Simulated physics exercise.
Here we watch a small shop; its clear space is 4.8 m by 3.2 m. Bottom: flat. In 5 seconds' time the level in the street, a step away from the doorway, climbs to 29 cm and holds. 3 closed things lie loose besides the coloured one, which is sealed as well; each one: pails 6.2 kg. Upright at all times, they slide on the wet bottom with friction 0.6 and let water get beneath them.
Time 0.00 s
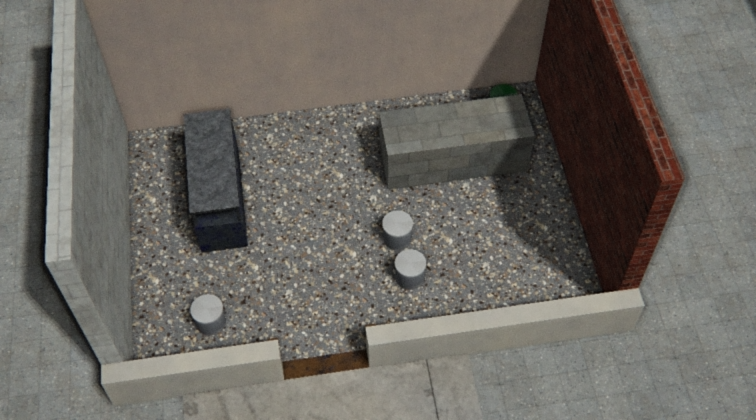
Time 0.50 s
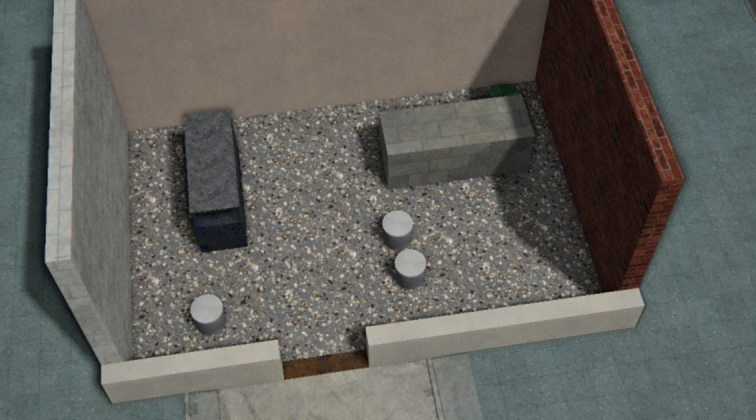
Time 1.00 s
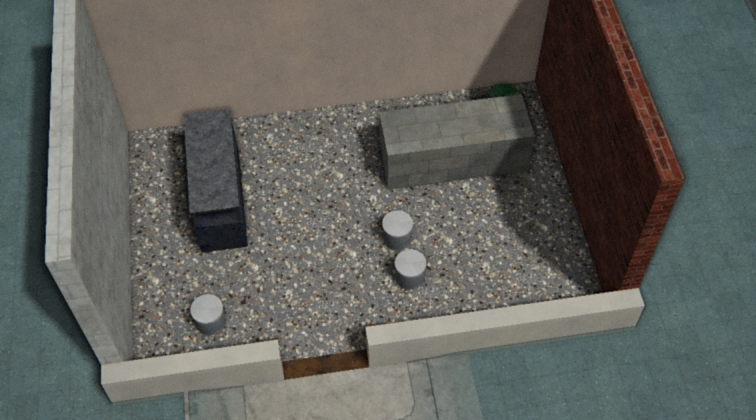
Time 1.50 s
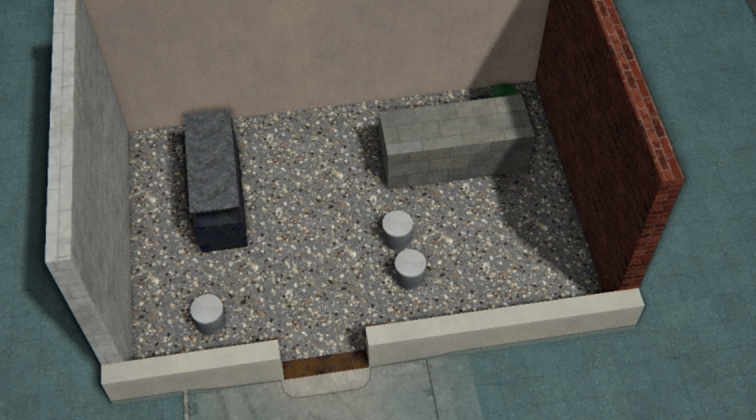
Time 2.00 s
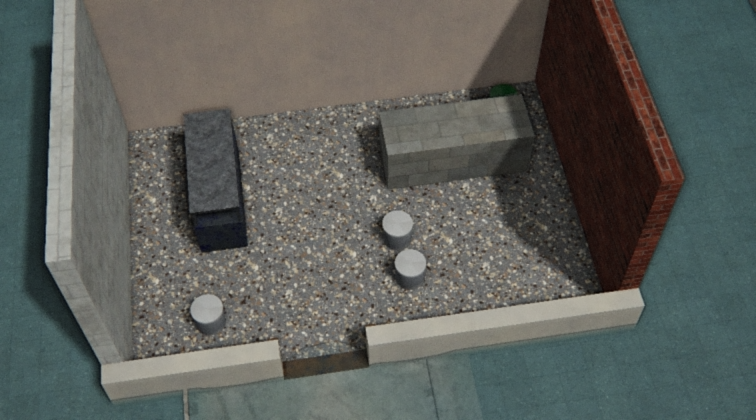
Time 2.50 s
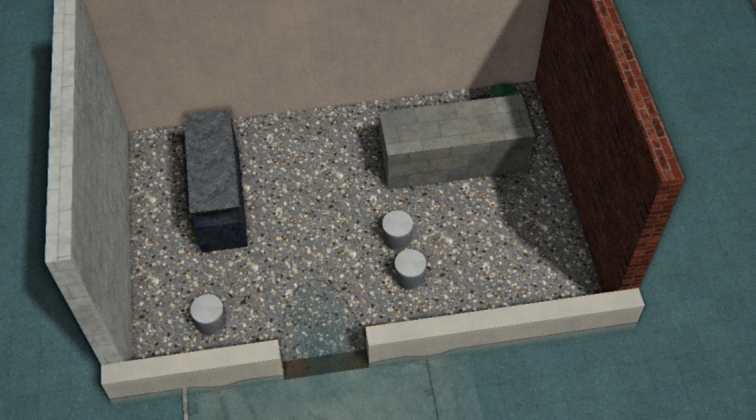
A small open-topped shop with a pebbled floor is seen from high above its front, through a camera that stays still. A dark block stands at left, a long grey counter at right partly hides something green, and three pale round containers sit on the floor between a grey left wall and red brick right wall. Blue-green water spreads over the street and doorway slab, then crosses the sill inside, moving nothing.
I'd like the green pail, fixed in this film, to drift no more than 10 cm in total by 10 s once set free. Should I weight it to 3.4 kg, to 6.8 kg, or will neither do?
Neither will do.
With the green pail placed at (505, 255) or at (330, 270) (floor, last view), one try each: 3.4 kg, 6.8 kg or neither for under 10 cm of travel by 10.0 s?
Log: Try 1 the heavier pick is required; try 2 neither pick works.
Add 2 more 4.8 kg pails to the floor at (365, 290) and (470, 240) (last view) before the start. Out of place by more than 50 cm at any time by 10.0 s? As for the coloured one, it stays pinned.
In that order: Beyond it, within it.
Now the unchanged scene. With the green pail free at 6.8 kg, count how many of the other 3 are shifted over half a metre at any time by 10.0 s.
By my tally, 0.
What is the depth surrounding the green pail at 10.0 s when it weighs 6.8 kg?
Depth: Approx. 5 cm.
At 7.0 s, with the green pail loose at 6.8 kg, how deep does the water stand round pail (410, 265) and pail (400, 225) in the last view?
I'd estimate 4 cm for the first and 3 cm for the second.
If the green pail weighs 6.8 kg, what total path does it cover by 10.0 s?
Close to 200 cm, all told.
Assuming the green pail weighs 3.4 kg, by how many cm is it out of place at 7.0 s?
Shift: Roughly 10 cm.
After 3.5 s the green pail would be 0 cm from its start with 3.4 kg and 0 cm from its start with 6.8 kg; 0 cm of water round it then.
After 4.5 s the green pail would be 0 cm from its start with 3.4 kg and 0 cm from its start with 6.8 kg; 0 cm of water round it then.
After 7.0 s the green pail would be 12 cm from its start with 3.4 kg and 1 cm from its start with 6.8 kg; 6 cm of water round it then.
After 10.0 s the green pail would be 234 cm from its start with 3.4 kg and 169 cm from its start with 6.8 kg; 5 cm of water round it then.
